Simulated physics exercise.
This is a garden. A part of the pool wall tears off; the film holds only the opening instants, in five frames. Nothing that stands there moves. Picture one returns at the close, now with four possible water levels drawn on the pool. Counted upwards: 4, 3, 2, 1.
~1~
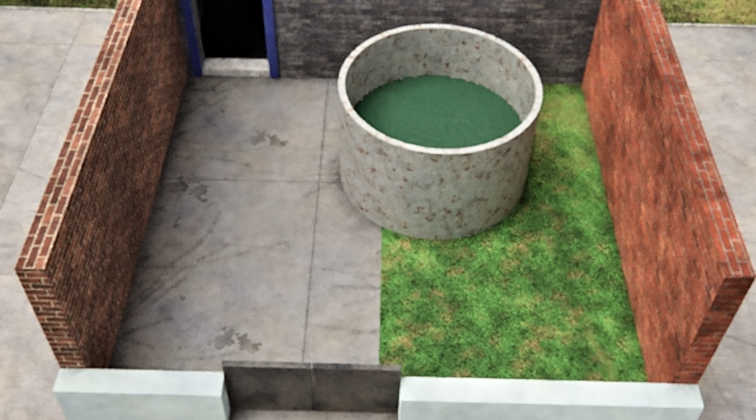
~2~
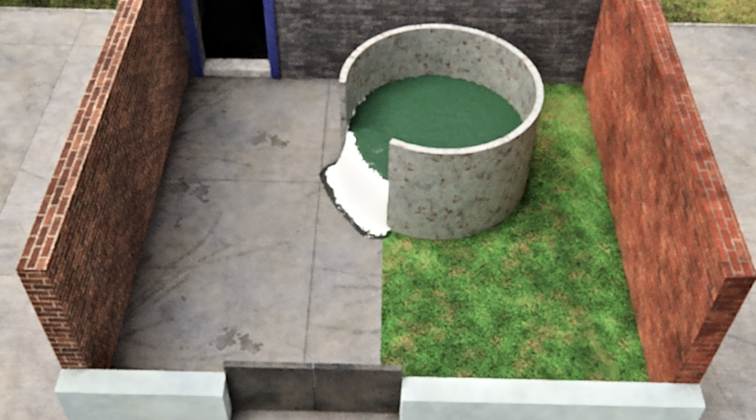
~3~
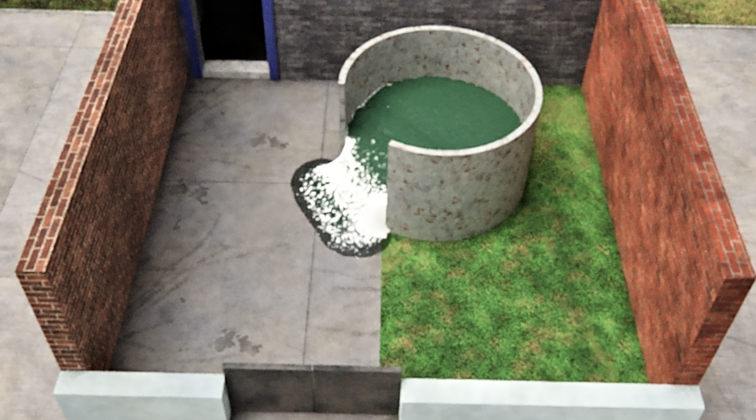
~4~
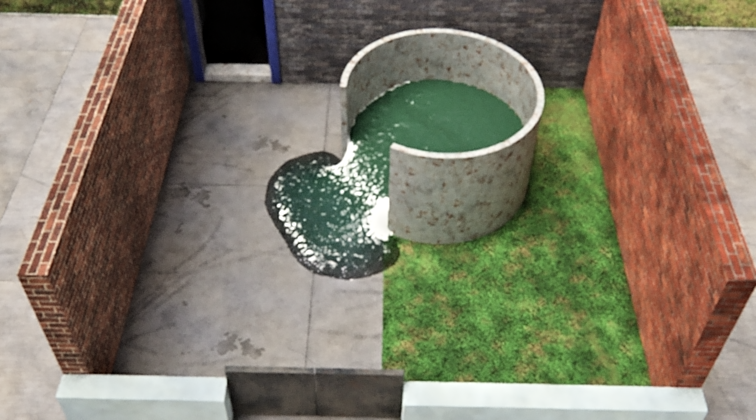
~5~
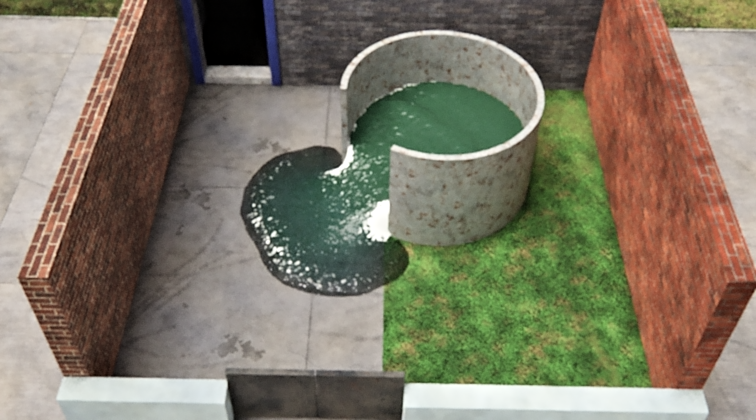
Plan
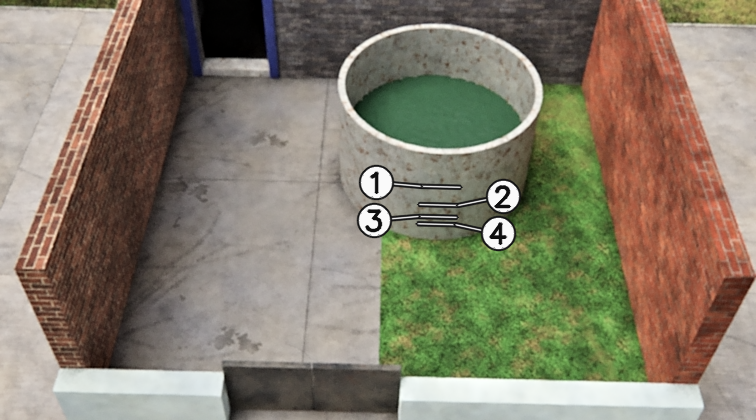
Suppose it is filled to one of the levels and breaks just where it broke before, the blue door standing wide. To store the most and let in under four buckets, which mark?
Use mark 2.
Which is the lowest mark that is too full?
That is mark 1.
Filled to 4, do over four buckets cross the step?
No, not at all.
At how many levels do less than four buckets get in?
Three of the four.
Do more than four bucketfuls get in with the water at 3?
No.
On the marked copy, 1 at (440, 186); 2 at (438, 205); 3 at (437, 216); 4 at (436, 224); from the bottom up 4, 3, 2, 1.
Choosing 1, about 11 bucketfuls get in.
Choosing 2, a bucket or two gets in.
Choosing 3, nothing gets over.
Choosing 4, nothing gets over.
